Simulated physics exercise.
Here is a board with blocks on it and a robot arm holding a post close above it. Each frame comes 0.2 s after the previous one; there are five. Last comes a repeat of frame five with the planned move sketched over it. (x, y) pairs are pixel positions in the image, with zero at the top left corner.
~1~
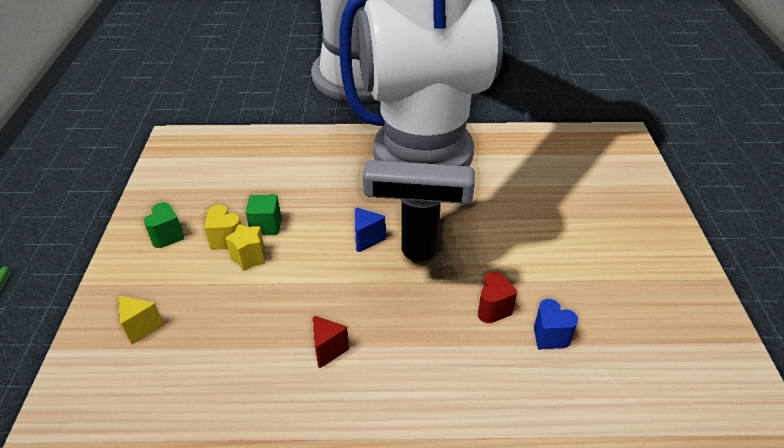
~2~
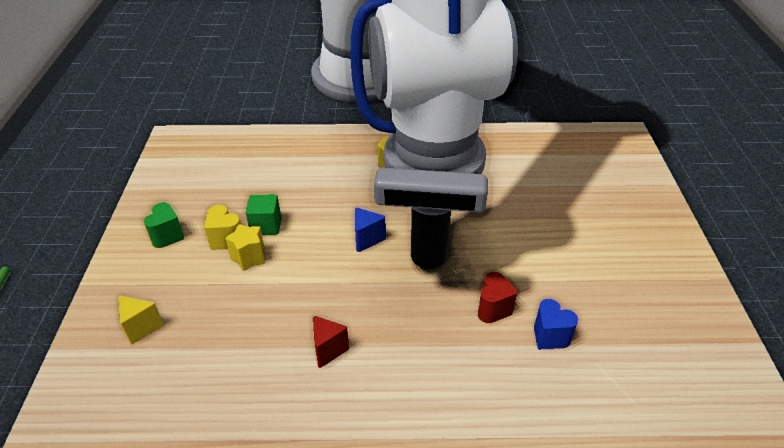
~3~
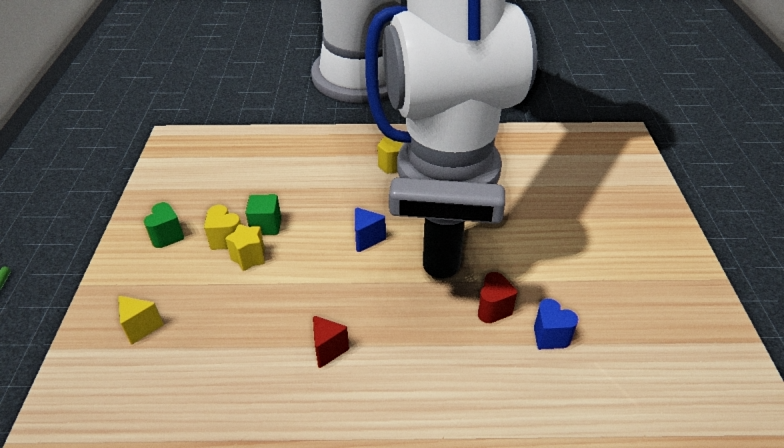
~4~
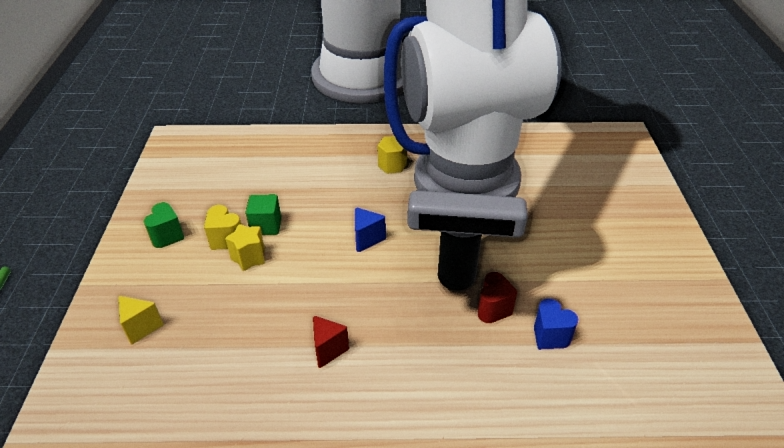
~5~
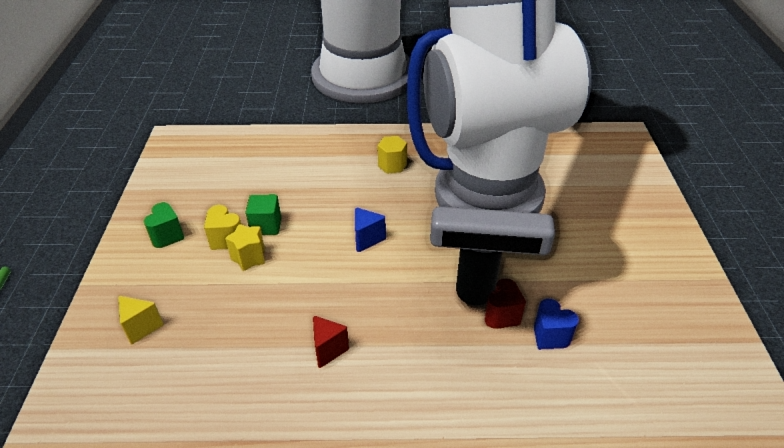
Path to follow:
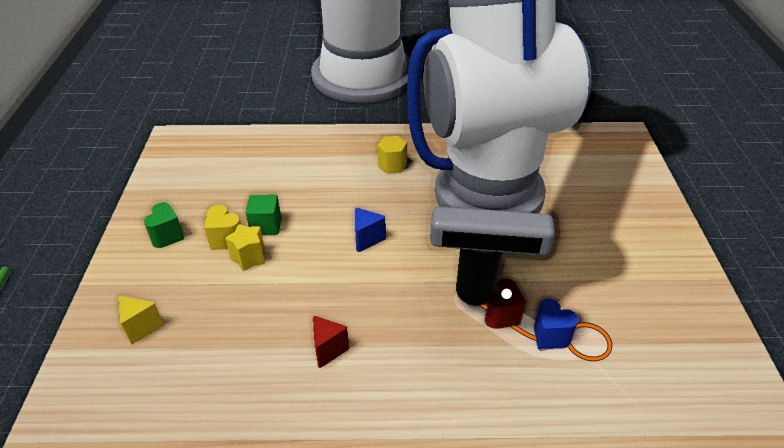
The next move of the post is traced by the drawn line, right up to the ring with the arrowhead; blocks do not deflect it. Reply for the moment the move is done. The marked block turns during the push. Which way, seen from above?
Clockwise, from overhead.
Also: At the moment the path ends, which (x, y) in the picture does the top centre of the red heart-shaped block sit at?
My best guess is (610, 349).
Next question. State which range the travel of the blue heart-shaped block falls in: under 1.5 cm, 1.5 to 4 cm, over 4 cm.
The best fit is over 4 cm.
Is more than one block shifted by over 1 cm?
I expect so.
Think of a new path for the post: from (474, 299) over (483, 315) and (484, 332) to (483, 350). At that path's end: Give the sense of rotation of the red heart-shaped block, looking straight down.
It rotates counterclockwise.
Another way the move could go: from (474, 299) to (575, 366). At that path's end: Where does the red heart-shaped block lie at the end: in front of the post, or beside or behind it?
It remains before the post.
The drawn path runs from (474, 299) through (507, 322) and (546, 341) to (589, 341); the dot is on the red heart-shaped block.
The first path, step by step. One third of the way, post at (509, 315); red heart-shaped block at (542, 317); blue heart-shaped block at (573, 319).
Two thirds of the way, post at (549, 334); red heart-shaped block at (585, 339); blue heart-shaped block at (610, 324), turned 30° anticlockwise.
At the end, post at (591, 334); red heart-shaped block at (610, 349), turned 50° clockwise; blue heart-shaped block at (640, 326), turned 30° anticlockwise.
